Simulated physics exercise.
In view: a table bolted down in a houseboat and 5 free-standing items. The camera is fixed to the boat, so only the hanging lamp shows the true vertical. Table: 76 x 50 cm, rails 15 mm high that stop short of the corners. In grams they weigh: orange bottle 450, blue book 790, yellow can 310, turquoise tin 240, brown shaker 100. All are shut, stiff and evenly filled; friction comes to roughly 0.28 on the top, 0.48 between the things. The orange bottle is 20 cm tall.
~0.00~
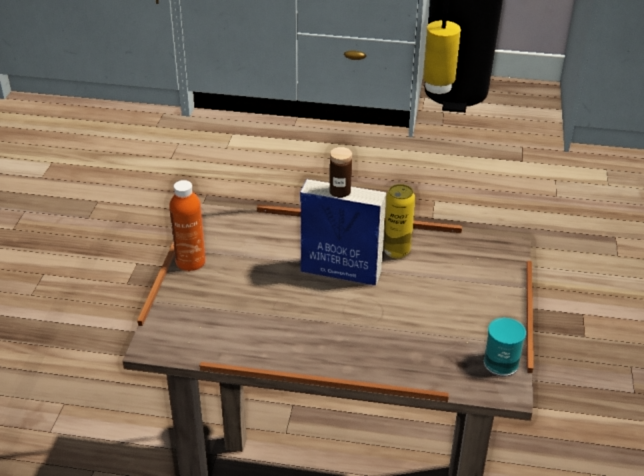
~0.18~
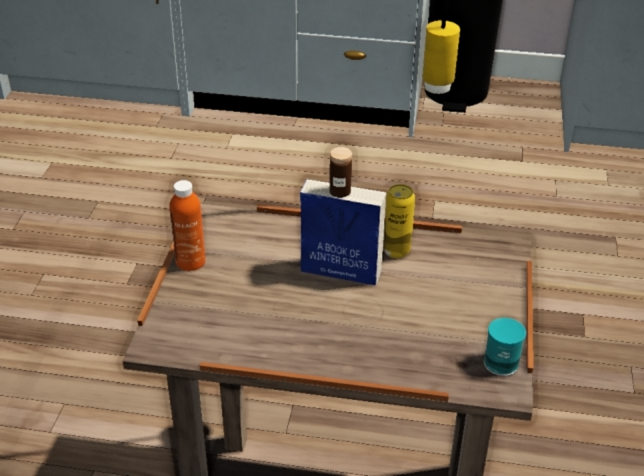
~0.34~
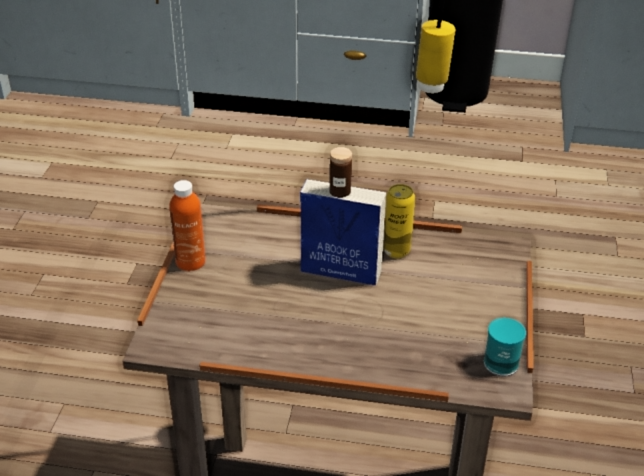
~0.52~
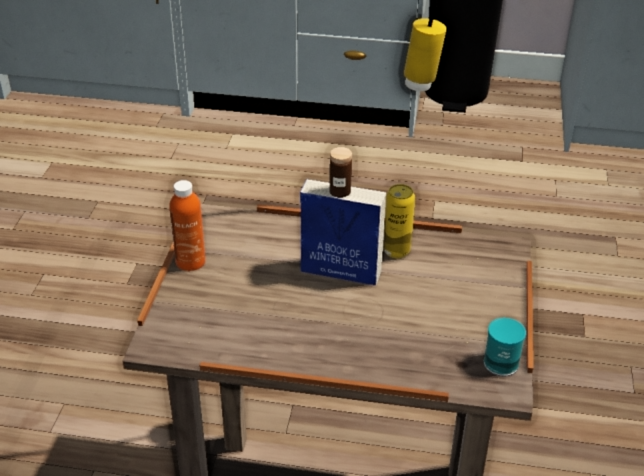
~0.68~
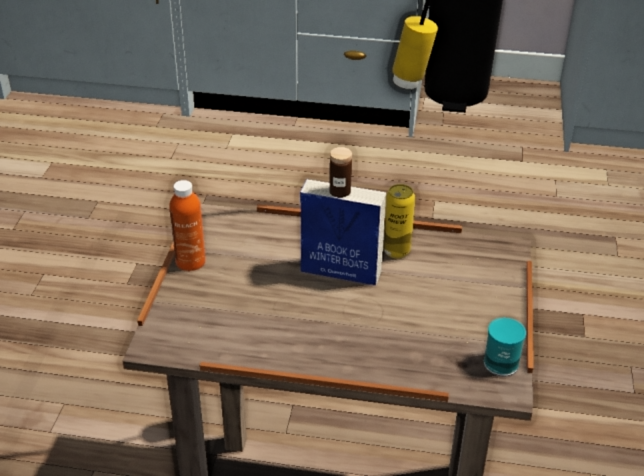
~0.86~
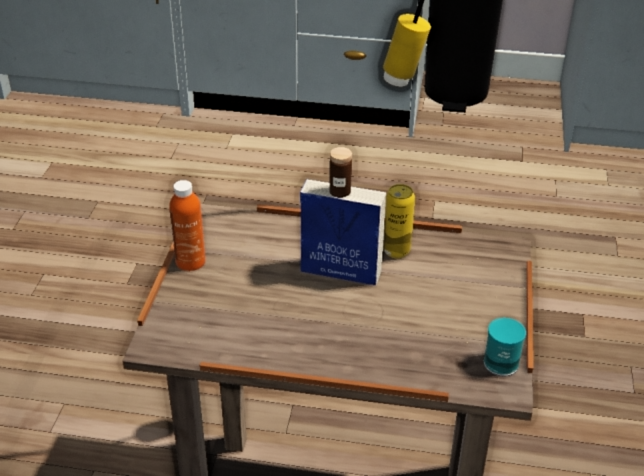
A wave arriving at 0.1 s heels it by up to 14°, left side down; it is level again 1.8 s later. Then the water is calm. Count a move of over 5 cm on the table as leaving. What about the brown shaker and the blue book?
The brown shaker keeps its place, the blue book keeps its place.
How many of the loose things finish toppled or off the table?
0 of them.
Around 1.36 s, heel 9°, left side down.
Around 1.86 s, boat level.
Finally (2.4 s), all 5 still in place (within 5 cm). In the last view, brown shaker near (341, 173), blue book near (342, 233).
